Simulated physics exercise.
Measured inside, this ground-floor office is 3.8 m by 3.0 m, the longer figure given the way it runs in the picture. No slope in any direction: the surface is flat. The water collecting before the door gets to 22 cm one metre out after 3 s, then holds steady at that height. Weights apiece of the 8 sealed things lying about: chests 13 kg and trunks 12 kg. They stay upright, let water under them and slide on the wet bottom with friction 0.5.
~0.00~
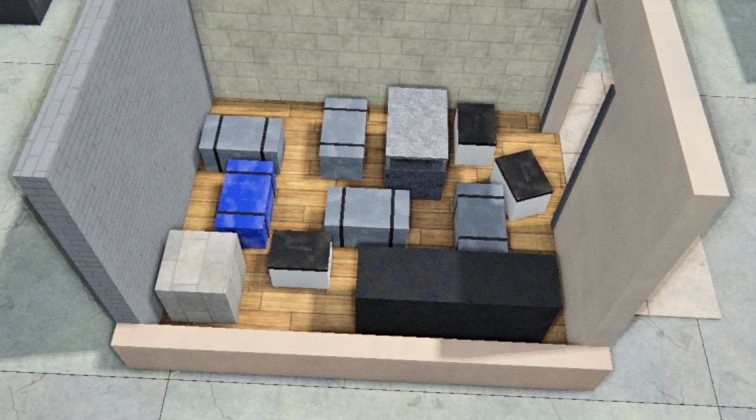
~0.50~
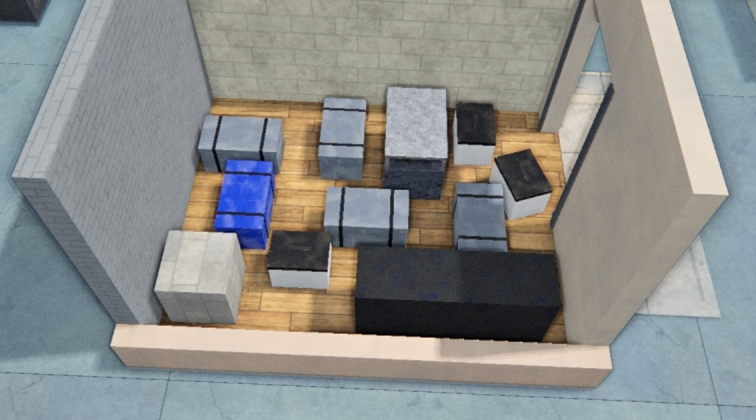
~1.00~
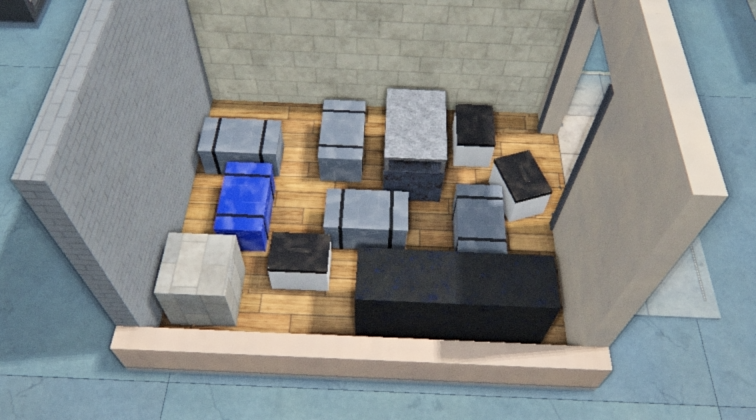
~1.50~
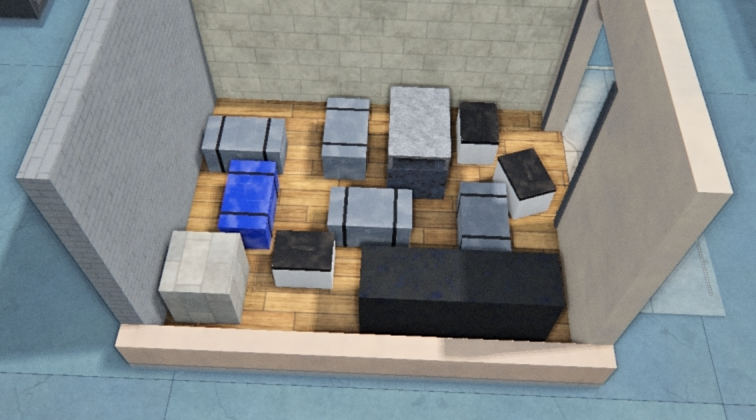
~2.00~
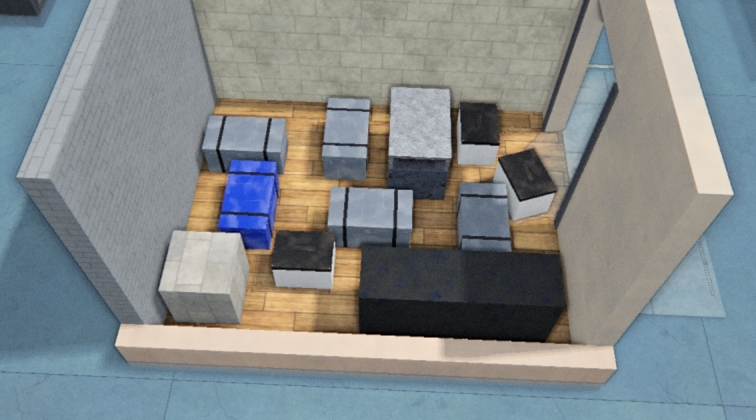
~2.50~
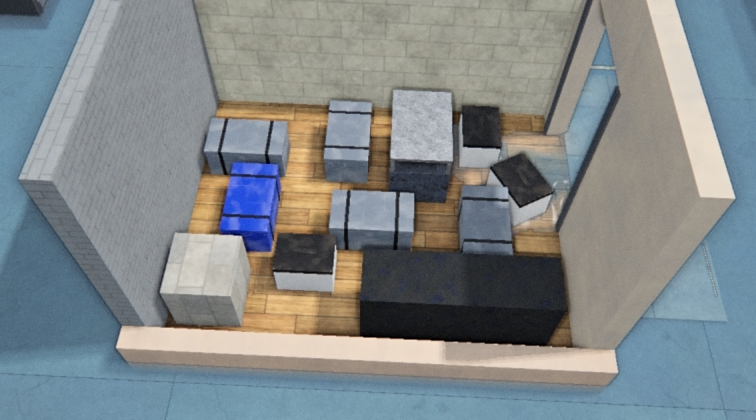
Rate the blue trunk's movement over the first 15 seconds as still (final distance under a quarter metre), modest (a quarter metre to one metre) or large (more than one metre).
The rating is modest.
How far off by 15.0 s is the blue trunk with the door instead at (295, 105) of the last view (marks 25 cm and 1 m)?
Then the blue trunk gets carried off.
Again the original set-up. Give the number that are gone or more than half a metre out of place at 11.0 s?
3 in all.
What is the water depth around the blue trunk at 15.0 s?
Depth approx. 20 cm.
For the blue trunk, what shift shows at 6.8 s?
Displacement near 50 cm.
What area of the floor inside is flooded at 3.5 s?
About 3.0 m2.
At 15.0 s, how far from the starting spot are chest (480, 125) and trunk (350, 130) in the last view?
In turn: 30 cm, 30 cm.
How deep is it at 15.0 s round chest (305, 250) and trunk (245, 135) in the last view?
First about 20 cm, second about 18 cm.
After 3.5 s the blue trunk is near (250, 196), 0.0 m from its start, aground; 0 afloat.
After 6.8 s the blue trunk is near (203, 206), 0.5 m from its start, afloat; 7 afloat.
After 11.0 s the blue trunk is near (232, 202), 0.2 m from its start, afloat; 8 afloat.
After 15.0 s the blue trunk is near (238, 138), 0.6 m from its start, afloat; 8 afloat.
